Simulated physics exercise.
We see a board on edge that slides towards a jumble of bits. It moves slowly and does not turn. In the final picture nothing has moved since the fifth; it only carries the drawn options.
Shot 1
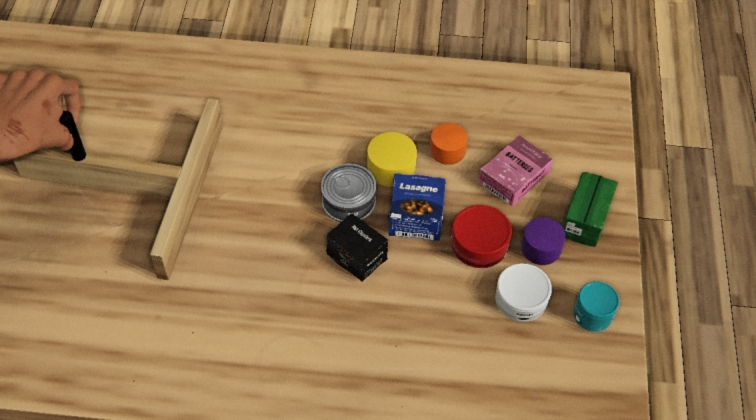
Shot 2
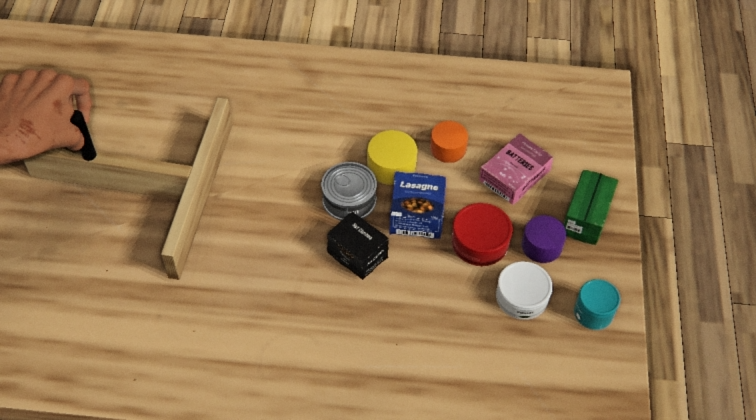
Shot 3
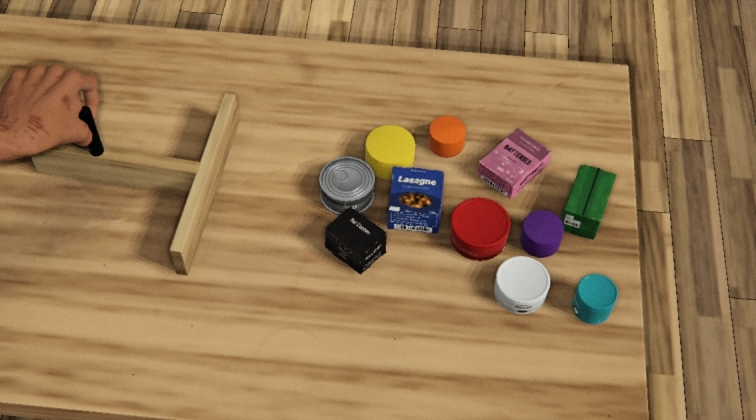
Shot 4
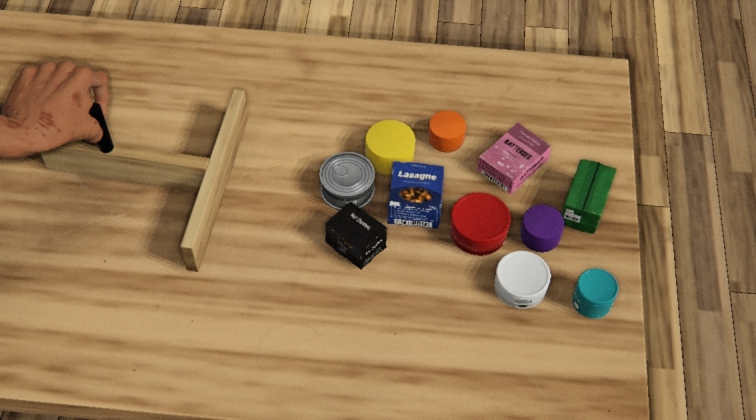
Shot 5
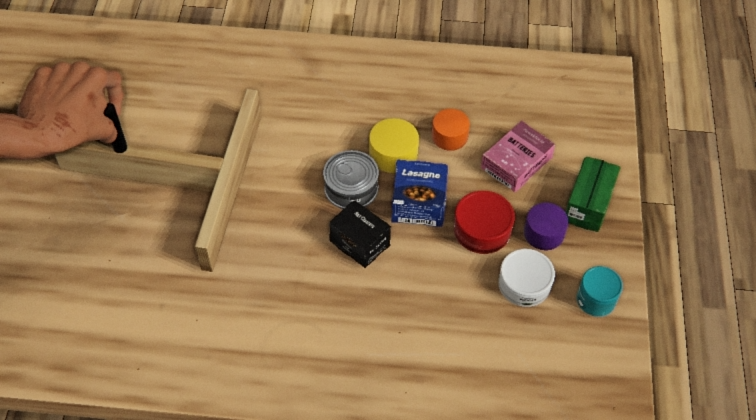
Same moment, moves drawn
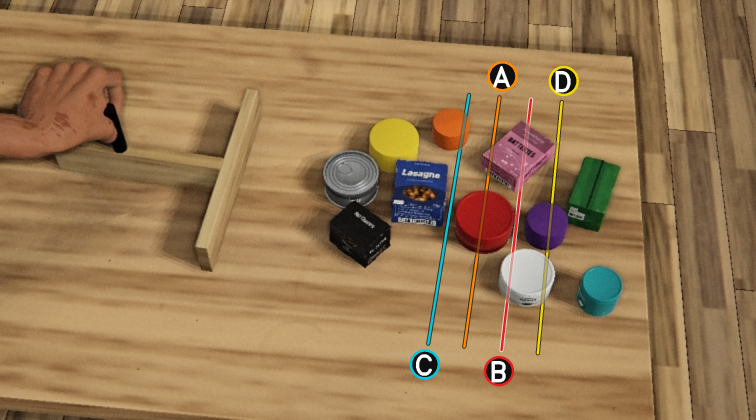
A bare hand at the upper left grips the stem of a T-shaped wooden pusher on a pale wood table, seen from above at an angle, with plank flooring beyond. To the right sit a grey tin, black and blue boxes, yellow, orange, red, purple, white and turquoise round containers, and pink and green boxes. The hand slowly slides the board rightward without turning it, while the items stay put and the view shifts very slightly.
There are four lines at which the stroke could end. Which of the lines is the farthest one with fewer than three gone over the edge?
As far as mark D.
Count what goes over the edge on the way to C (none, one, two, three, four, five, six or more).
The count is none.
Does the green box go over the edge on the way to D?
By then, yes.
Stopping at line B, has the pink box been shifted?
Yes.
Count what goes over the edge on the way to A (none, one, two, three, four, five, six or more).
The count is none.
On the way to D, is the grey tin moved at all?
By then, yes.
On the copy, A at (483, 212); B at (517, 215); C at (450, 209); D at (551, 217).
On D. First, board (342, 173); black box (371, 235); blue packet (431, 196).
Then, board (461, 183); purple tin (625, 247); turquoise jar (603, 297).
Finally, board (551, 190); green box over the edge; purple tin over the edge; two fallen.
By contrast, A is within the limit but short; B is within the limit but short; C is within the limit but short.
